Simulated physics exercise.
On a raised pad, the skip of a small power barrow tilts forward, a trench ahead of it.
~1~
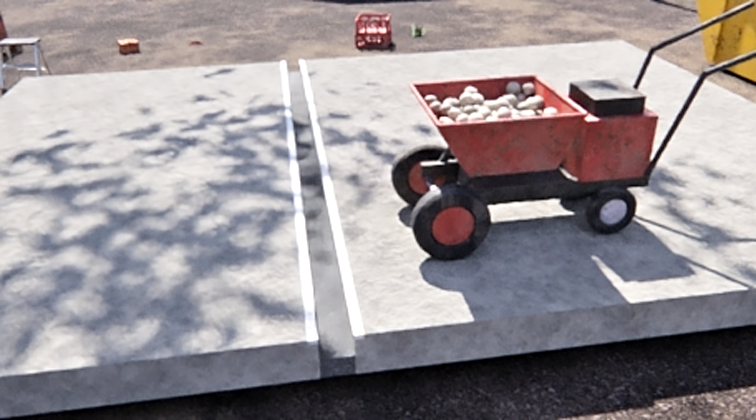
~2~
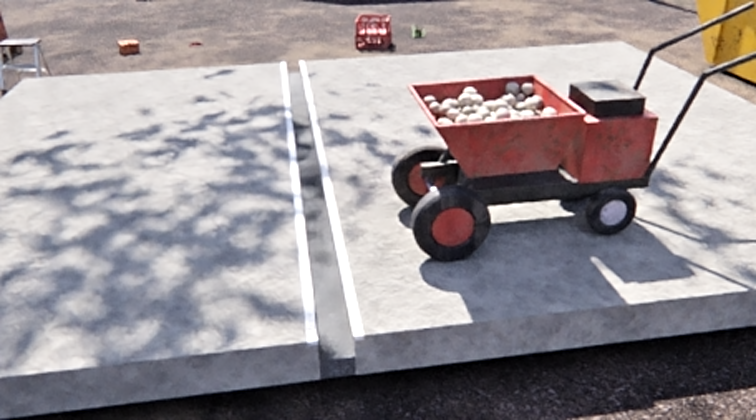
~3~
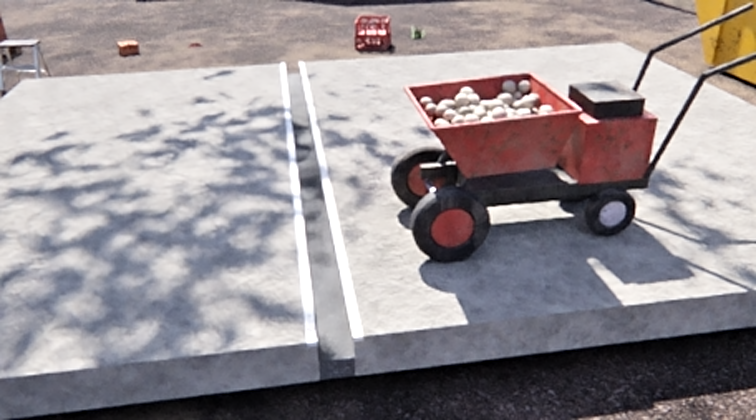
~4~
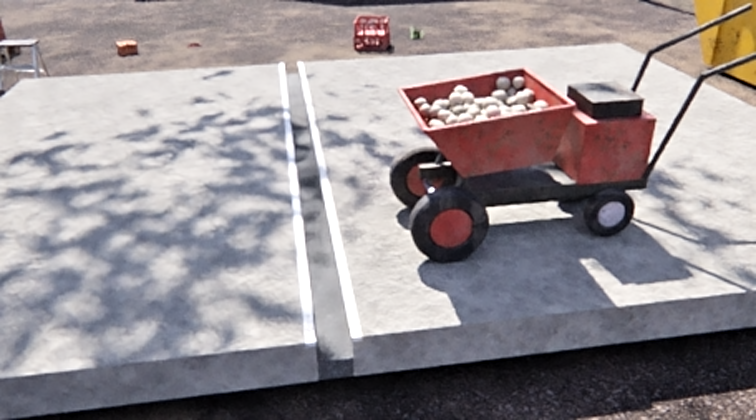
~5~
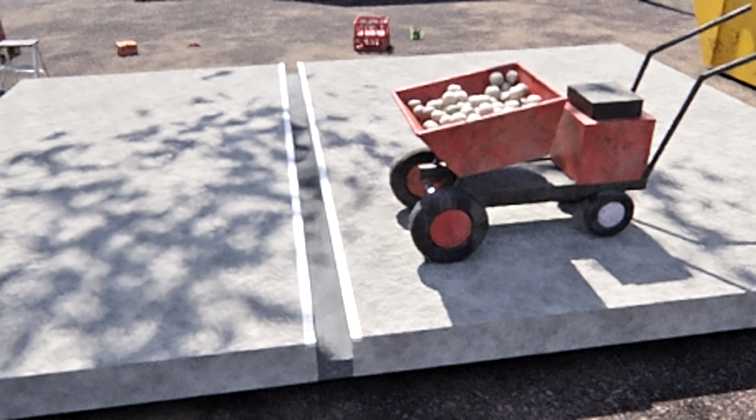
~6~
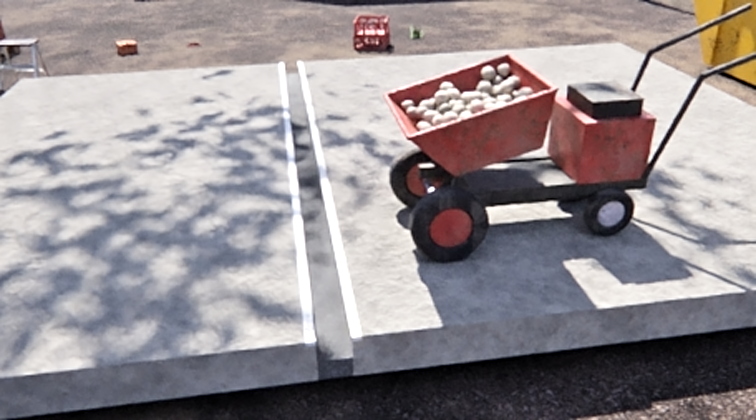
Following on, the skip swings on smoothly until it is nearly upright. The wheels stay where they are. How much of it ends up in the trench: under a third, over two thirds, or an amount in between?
The trench gets at least one third but no more than two thirds of the load.
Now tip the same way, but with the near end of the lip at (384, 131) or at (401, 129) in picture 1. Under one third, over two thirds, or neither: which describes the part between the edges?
Under a third, then under a third.
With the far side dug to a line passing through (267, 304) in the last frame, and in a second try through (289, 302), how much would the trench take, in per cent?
Close to 90 per cent in the first, close to 60 per cent in the second.
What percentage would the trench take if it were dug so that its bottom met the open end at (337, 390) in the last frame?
Estimated share: Approx. 60 per cent.
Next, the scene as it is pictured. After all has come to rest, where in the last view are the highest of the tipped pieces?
Summit once settled: About (291, 230).
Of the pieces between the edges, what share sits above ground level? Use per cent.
Roughly 40 percent of them.
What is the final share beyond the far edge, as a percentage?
Result: Some 50 % of the load.
Shortly afterwards, skip tipped steeply; the whole lot in the skip.
Next, skip tipped right over; the bulk in the skip; a little in or heaped over the trench; a little beyond it; a little falling.
Some moments later, skip tipped right over; a little in the skip; only a few short of the trench; near half in or heaped over the trench; near a third beyond it.
In the end, skip tipped right over; a little short of the trench; near half in or heaped over the trench; near half beyond it.
